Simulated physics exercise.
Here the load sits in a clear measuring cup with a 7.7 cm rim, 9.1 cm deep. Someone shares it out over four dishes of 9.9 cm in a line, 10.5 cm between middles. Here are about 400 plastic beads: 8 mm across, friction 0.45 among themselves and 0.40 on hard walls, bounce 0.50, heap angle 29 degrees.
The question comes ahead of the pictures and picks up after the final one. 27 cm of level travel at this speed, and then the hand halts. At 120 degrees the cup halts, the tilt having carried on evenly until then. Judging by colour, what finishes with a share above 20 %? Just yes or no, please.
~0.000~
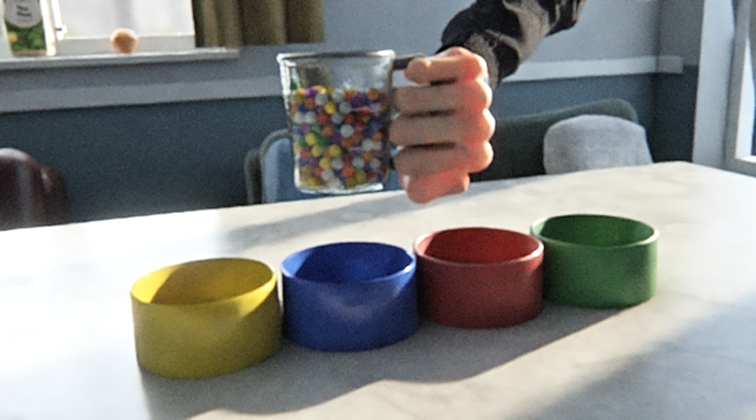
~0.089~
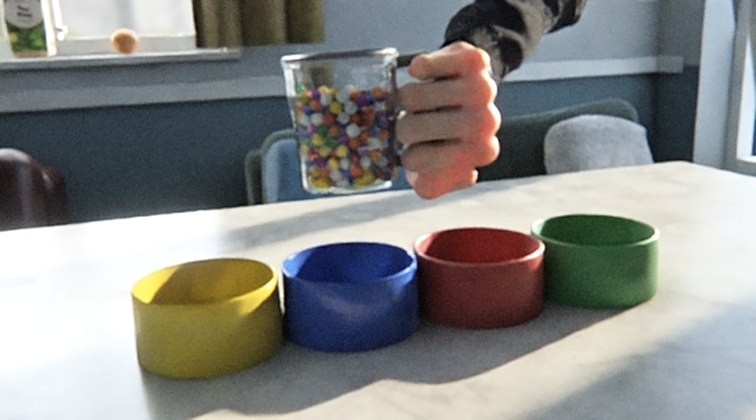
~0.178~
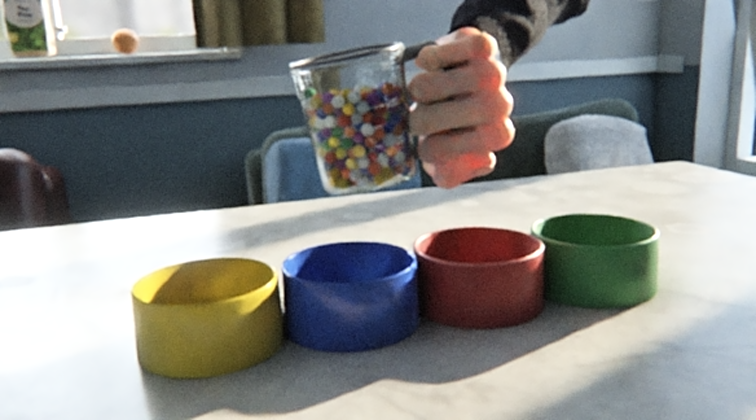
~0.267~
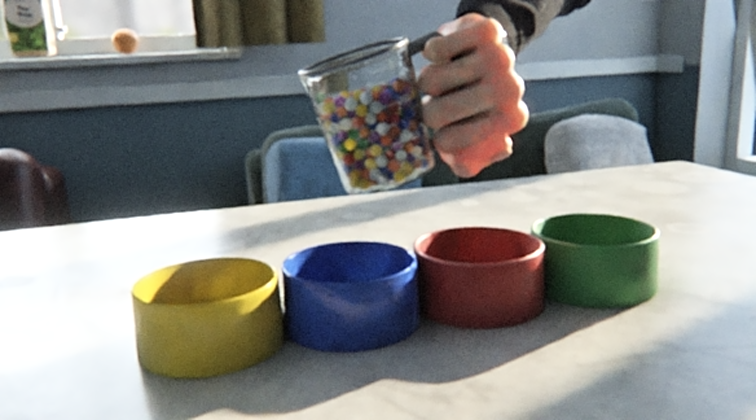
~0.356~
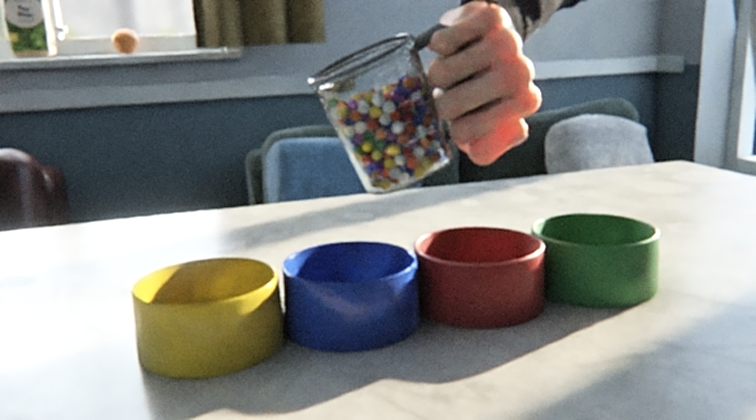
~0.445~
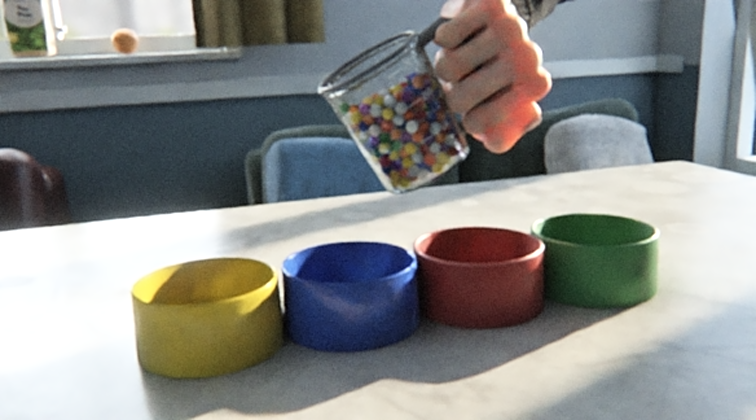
In short: Red yes, blue no, green no, yellow no, counter no.
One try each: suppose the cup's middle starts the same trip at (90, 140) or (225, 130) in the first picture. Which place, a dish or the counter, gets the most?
The winner: Blue; blue.
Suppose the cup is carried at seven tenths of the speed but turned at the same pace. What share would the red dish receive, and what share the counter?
Red: 60; counter: 10.
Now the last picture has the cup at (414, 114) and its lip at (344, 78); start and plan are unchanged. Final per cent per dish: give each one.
Red: 0 / blue: 0 / green: 100 / yellow: 0.
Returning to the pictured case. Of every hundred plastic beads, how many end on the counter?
I'd reckon around 5 per cent.
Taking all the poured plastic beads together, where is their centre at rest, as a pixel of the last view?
(485, 275).
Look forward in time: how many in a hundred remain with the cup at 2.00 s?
Near 0 per cent of the load.
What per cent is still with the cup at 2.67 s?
Some 0 %.
After 1.38 s, tilt 98 degrees; cup holds 90 %, red 5 %.
After 2.00 s, tilt 120 degrees; cup holds 0 %, red 90 %, green 5 %.
After 2.67 s, tilt 120 degrees; cup holds 0 %, red 90 %, green 5 %.
At rest (3.0 s), red 90 %, blue 0 %, green 5 %, yellow 0 %, counter 5 %.
